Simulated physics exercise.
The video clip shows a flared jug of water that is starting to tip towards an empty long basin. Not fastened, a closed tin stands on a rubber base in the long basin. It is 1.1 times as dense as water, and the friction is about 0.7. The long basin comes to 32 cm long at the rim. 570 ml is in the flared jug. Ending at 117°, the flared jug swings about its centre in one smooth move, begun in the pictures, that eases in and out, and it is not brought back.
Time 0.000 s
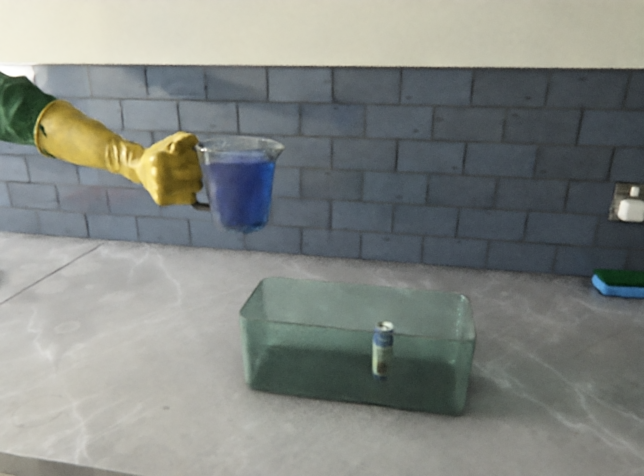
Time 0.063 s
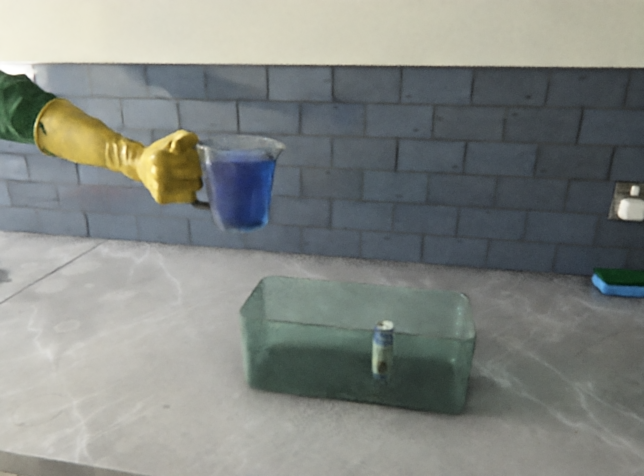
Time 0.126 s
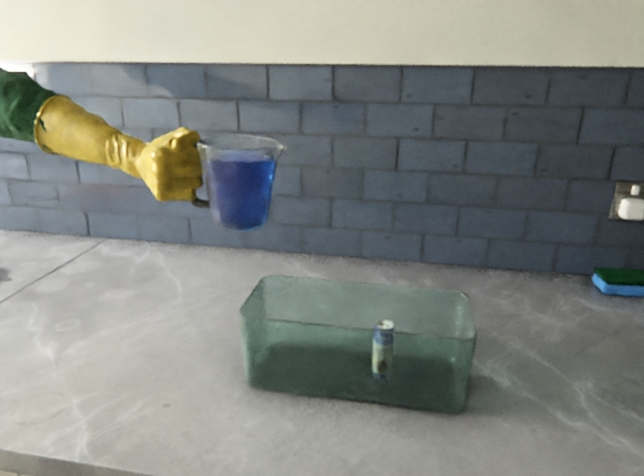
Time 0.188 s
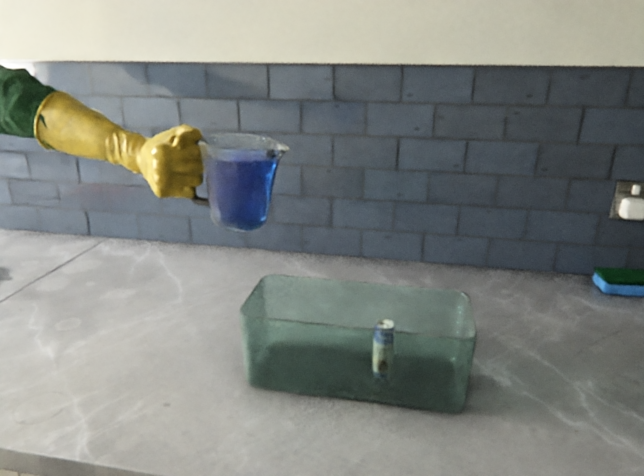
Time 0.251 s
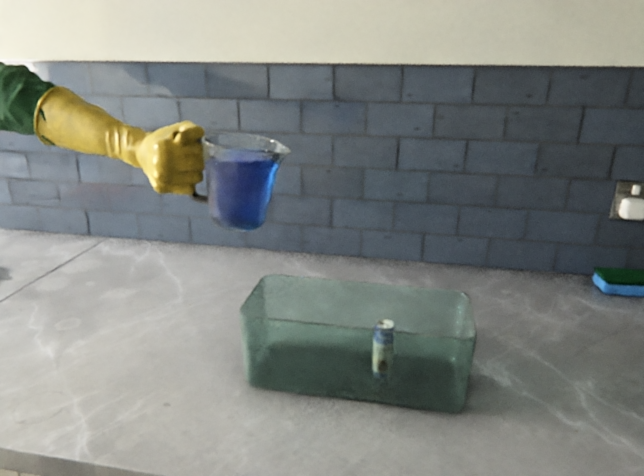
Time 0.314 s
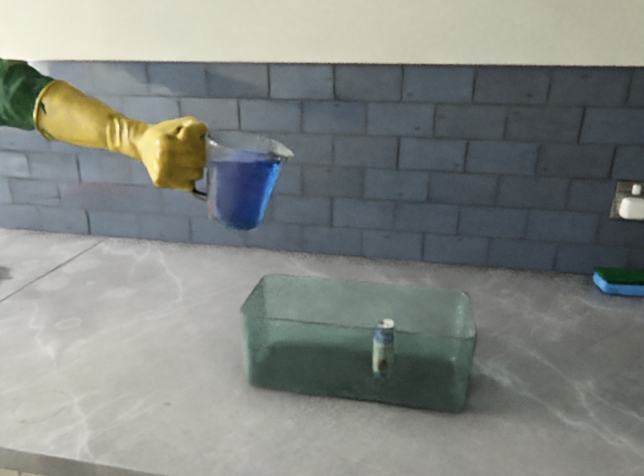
A flared jug of blue water, gripped by a yellow-gloved hand, hangs nearly still above and to the left of a long glass basin with a small tin inside. The hand then slowly tilts the jug slightly to the right, while the basin and tin stay put.
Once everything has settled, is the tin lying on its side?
It's going to stay vertical.
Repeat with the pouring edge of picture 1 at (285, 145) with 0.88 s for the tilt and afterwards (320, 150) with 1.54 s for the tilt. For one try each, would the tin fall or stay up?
Try 1: Still standing; try 2: Tipped over.
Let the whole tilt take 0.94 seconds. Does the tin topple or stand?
Result: Tin upright.
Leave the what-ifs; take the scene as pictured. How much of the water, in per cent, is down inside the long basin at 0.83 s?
At that time the basin holds about 8 per cent of the liquid.
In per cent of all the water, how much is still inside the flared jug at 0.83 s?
I'd put it near 72 percent.
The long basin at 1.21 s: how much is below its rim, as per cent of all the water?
I reckon close to 72 per cent.
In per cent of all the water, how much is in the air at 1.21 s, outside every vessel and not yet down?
Around 16 percent of the liquid.
After 0.83 s the tilt is 66° and 72 per cent is still to pour; the tin stands where it began.
After 1.21 s the tilt is 104° and 12 per cent is still to pour; the tin stands where it began.
After 1.61 s the tilt is 117° and 0 per cent is still to pour; the tin stands where it began.
After 2.04 s the tilt is 117° and 0 per cent is still to pour; the tin stands where it began.
In the end the tin stands where it began.
